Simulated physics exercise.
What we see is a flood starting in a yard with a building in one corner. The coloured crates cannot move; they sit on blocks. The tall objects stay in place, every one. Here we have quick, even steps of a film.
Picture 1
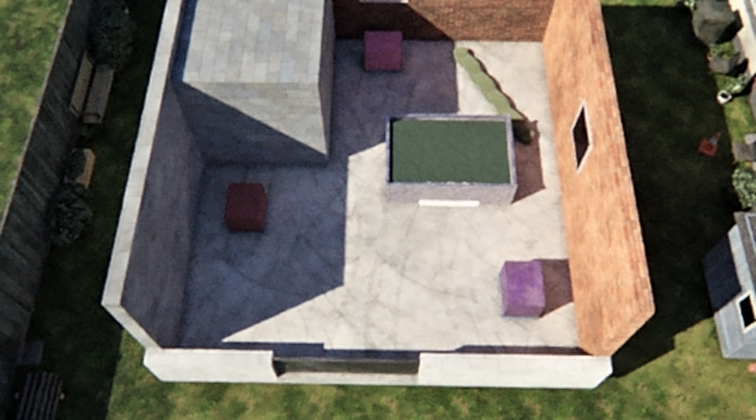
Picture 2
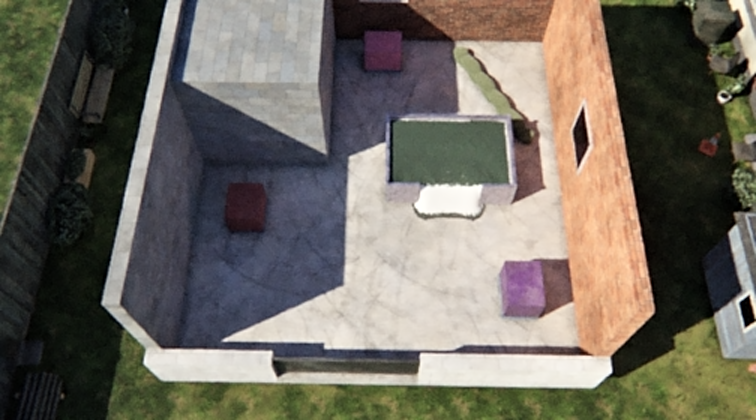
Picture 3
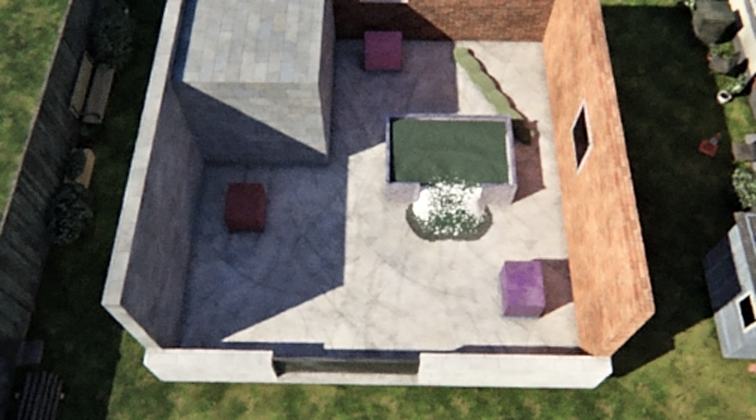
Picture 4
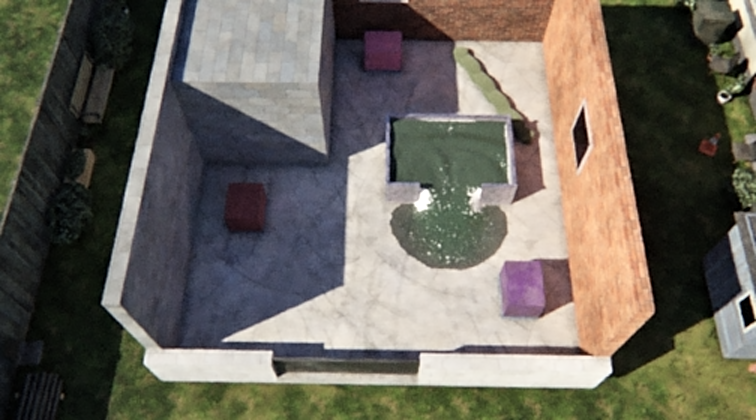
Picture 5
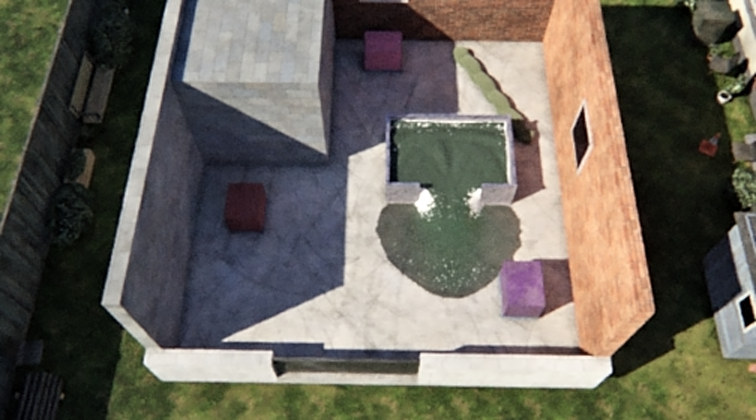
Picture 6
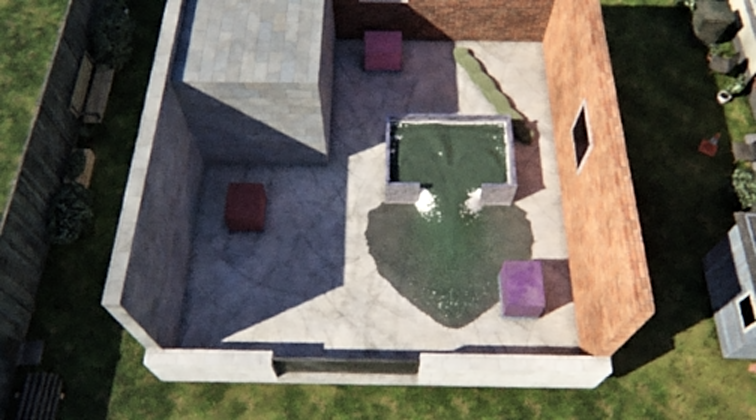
The clip opens on a walled yard seen from above, with a still tank of dark green water among coloured blocks and a large block-like building in one corner. Water bursts from the tank's near side, foaming white, then spreads across the pale floor in a widening dark pool that reaches around the purple block.
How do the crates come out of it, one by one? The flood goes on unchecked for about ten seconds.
One by one: The purple crate comes out wet; the pink crate comes out dry; the red crate comes out wet.
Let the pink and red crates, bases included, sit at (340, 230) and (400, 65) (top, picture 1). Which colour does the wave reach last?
The one in red.
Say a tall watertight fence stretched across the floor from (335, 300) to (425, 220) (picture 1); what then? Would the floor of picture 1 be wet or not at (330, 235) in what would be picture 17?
There: Covered.
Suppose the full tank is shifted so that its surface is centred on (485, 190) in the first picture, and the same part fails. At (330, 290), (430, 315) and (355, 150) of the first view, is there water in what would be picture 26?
Results in order - swamped, swamped, left untouched.
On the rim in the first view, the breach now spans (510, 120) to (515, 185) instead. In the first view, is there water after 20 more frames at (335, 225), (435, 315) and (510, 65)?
Place one: Spared by the leak. Place two: Reached by the flood. Place three: Reached by the flood.
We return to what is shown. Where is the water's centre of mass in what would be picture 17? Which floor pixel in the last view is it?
That puts it at around (446, 234).
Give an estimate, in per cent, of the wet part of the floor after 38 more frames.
I'd say close to 60 per cent.
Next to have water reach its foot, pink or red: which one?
I reckon it's the red-painted one.
A moment on, water covers 25 % of the floor; the purple crate water round its plinth, the pink crate not reached, the red crate not reached.
Next, water covers 30 % of the floor; the purple crate water round its plinth, the pink crate not reached, the red crate not reached.
Then, water covers 45 % of the floor; the purple crate water round its plinth, the pink crate not reached, the red crate not reached.
Later, water covers 60 % of the floor; the purple crate water round its plinth, the pink crate not reached, the red crate water round its plinth.
In the end, water covers 80 % of the floor; the purple crate was topped, the pink crate stayed above the water, the red crate was topped.
